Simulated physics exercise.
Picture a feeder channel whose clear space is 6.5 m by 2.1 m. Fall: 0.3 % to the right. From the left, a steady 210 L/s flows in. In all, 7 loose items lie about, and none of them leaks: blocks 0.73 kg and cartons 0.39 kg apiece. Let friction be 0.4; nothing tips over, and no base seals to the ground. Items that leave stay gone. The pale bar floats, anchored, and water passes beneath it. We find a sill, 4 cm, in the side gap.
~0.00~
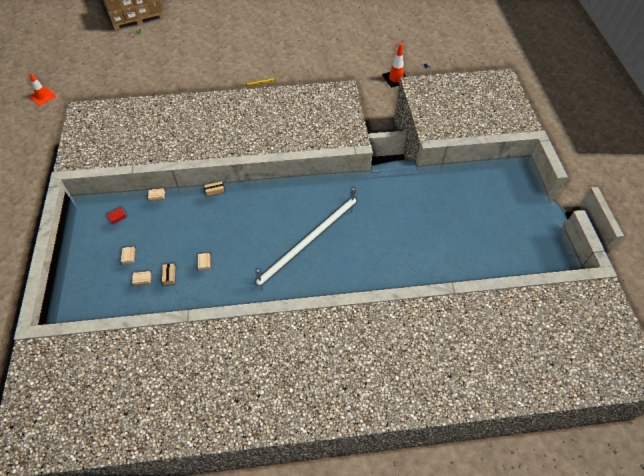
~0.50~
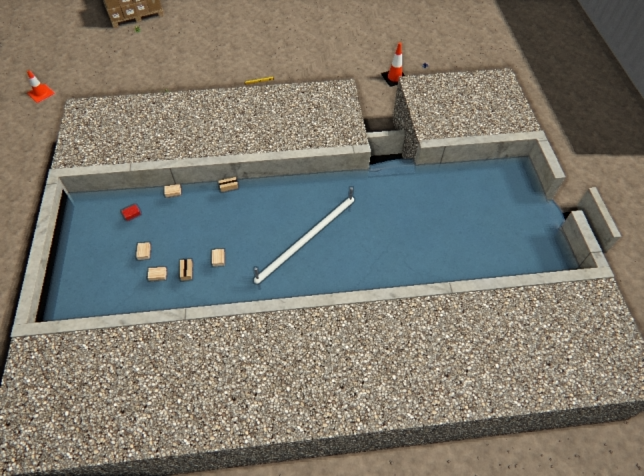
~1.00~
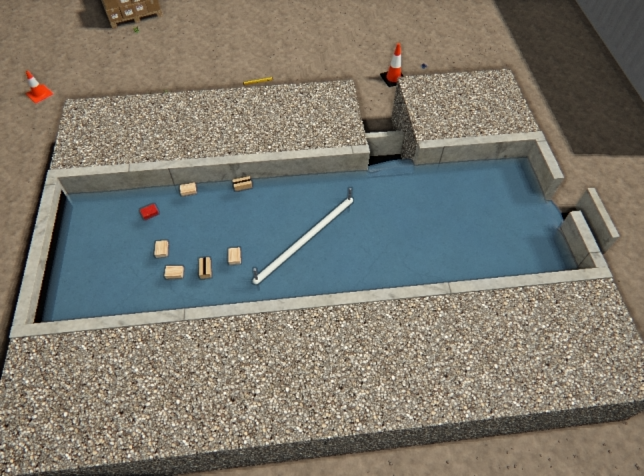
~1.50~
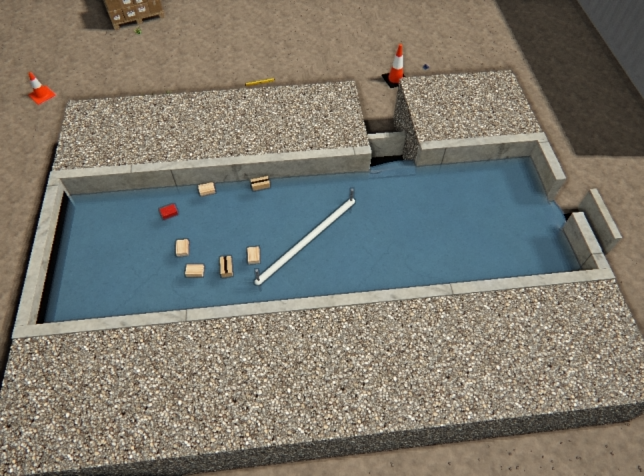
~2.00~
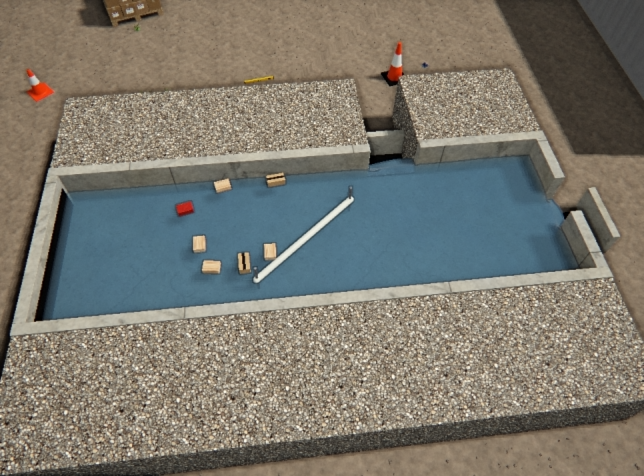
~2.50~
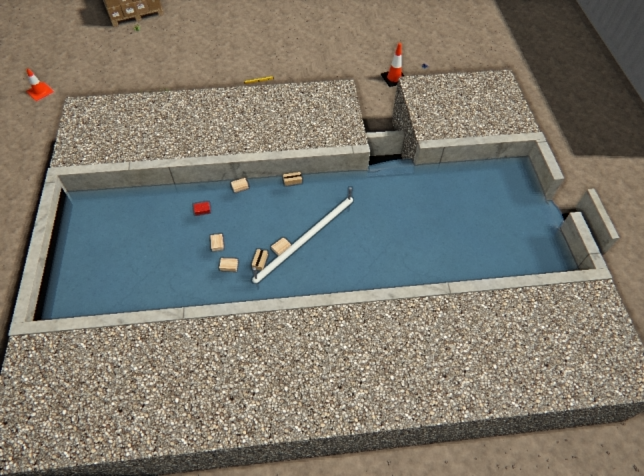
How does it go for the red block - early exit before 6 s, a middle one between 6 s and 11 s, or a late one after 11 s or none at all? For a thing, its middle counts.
I'd say it makes it out midway.
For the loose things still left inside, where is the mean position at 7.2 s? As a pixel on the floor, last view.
Close to pixel (328, 217).
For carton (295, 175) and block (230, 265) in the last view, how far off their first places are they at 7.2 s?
For the first it's gone out, and for the second it's 200 cm.
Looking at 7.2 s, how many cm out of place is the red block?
It has shifted about 300 cm.
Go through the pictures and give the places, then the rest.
The red block at (116, 214) floats; about 3270 L in view; 0 of 7 have shifted, in the first frame.
The red block at (131, 211), afloat, 22 cm from its start; about 3280 L in view; 7 of 7 have shifted, in the second frame.
The red block at (149, 210), afloat, 47 cm from its start; about 3300 L in view; 7 of 7 have shifted, in the third frame.
The red block at (168, 210) floats, 70 cm from its start; about 3310 L in view; 7 of 7 have shifted, in the fourth frame.
The red block at (184, 207) floats, 93 cm from its start; 23 cm deep round most things; 7 of 7 have shifted, in the fifth frame.
The red block at (202, 207) floats, 116 cm from its start; 23 cm deep round most things; 7 of 7 have shifted, in the sixth frame.
After 3.5 s the red block is near (238, 205), 1.6 m from its start, afloat; 0 of 7 are out; 7 afloat.
After 7.2 s the red block is near (355, 184), 3.2 m from its start, afloat; 2 of 7 are out; 5 afloat.
After 12.0 s the red block has gone out (at 8.3 s); 7 of 7 are out; 0 afloat.
After 16.0 s the red block has gone out (at 8.3 s); 7 of 7 are out; 0 afloat.
